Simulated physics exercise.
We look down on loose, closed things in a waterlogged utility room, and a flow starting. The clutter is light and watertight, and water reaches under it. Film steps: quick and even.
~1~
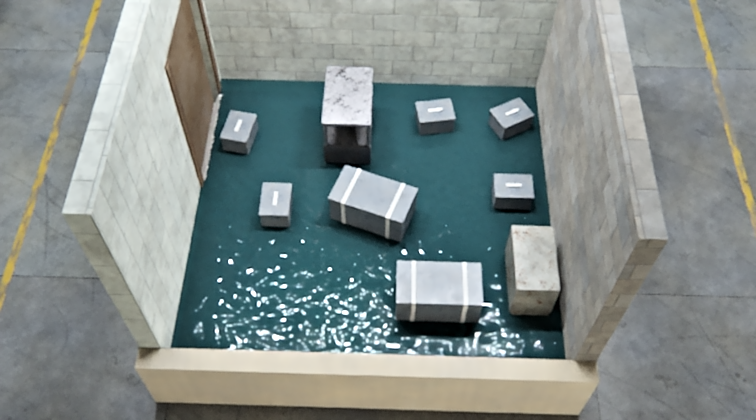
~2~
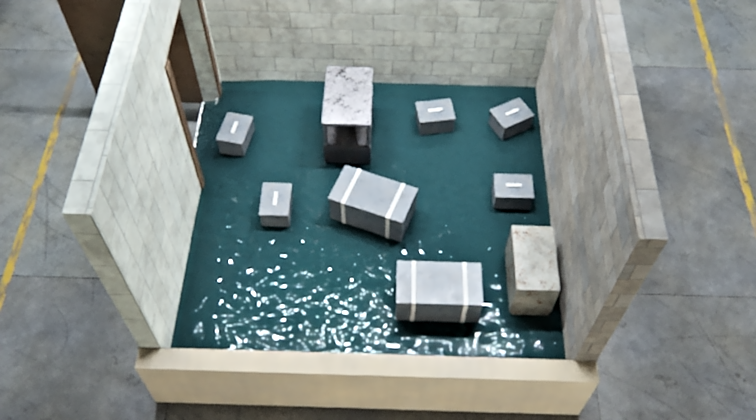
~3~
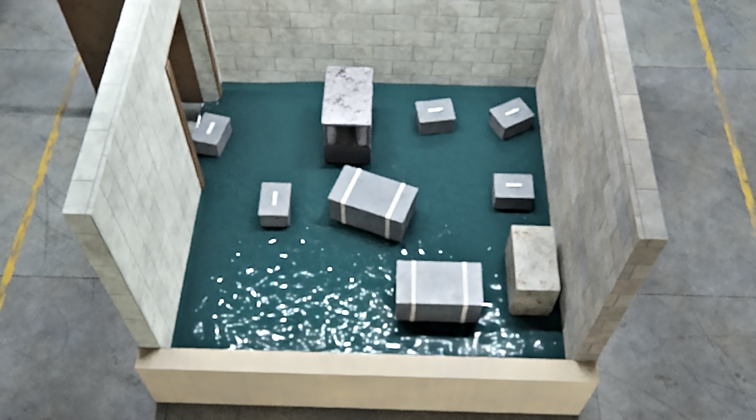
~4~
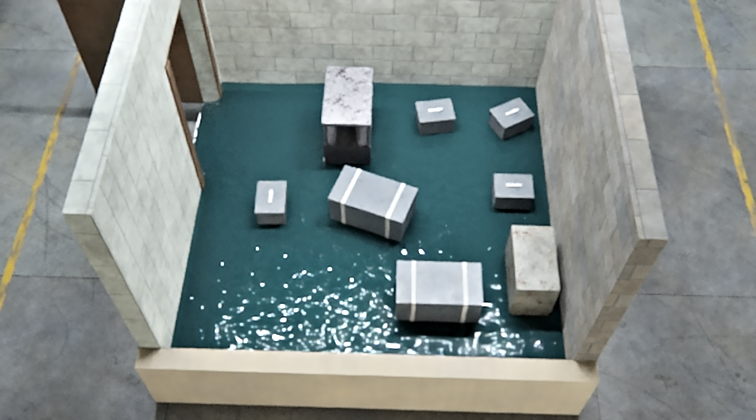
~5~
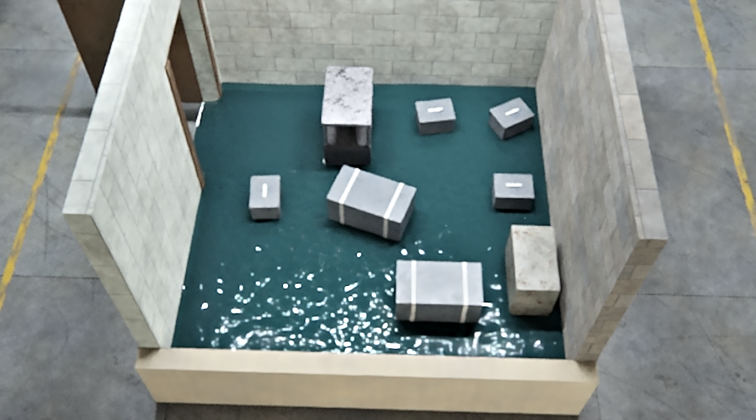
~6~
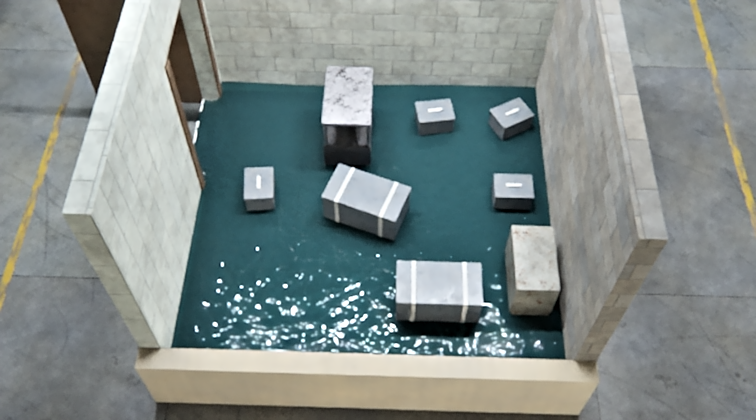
We see grey boxes in a flooded, walled room as a door on the left swings open; the nearest small box drifts out through the doorway, then another small box and a banded trunk shift slightly toward the upper left.
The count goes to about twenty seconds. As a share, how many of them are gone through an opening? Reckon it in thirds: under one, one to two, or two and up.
One to two thirds.
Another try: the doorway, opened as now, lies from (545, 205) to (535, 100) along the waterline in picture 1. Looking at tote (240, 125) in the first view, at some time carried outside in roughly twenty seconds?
My call: Stays.
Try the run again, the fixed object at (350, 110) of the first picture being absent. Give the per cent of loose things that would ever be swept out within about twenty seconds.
Roughly 60 in a hundred.
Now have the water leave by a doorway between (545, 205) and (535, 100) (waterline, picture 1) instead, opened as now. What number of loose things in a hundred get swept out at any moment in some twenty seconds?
It comes to about 90 per cent of the things.
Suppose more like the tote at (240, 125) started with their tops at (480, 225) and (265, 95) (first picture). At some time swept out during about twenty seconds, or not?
In order: Never leaves, then leaves.
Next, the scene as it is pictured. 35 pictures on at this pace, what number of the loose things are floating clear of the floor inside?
Exactly 4 of them.
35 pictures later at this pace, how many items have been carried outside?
Total: 3.
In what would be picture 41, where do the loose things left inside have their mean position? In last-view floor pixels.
Their centre sits close to (408, 172) on the floor of the last picture.
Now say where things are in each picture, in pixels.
In the first picture, a tote at (275, 199) floats; a trunk at (373, 193) floats; 0 of 7 have shifted.
In the second picture, a tote at (275, 199), afloat; a trunk at (373, 193) floats; 0 of 7 have shifted.
In the third picture, a tote at (275, 199) floats; a trunk at (373, 193), afloat; 1 of 7 have shifted.
In the fourth picture, a tote at (271, 197), afloat, close to its start; a trunk at (373, 193) floats; 2 of 7 have shifted.
In the fifth picture, a tote at (265, 191), afloat, close to its start; a trunk at (372, 193) floats; 2 of 7 have shifted.
In the sixth picture, a tote at (259, 183) floats, close to its start; a trunk at (367, 192), afloat, close to its start; 3 of 7 have shifted.
A moment on, 2 of 7 are out; 5 afloat.
Next, 3 of 7 are out; 4 afloat.
Later, 3 of 7 are out; 4 afloat.
In the end, 3 of 7 are out; 4 afloat.
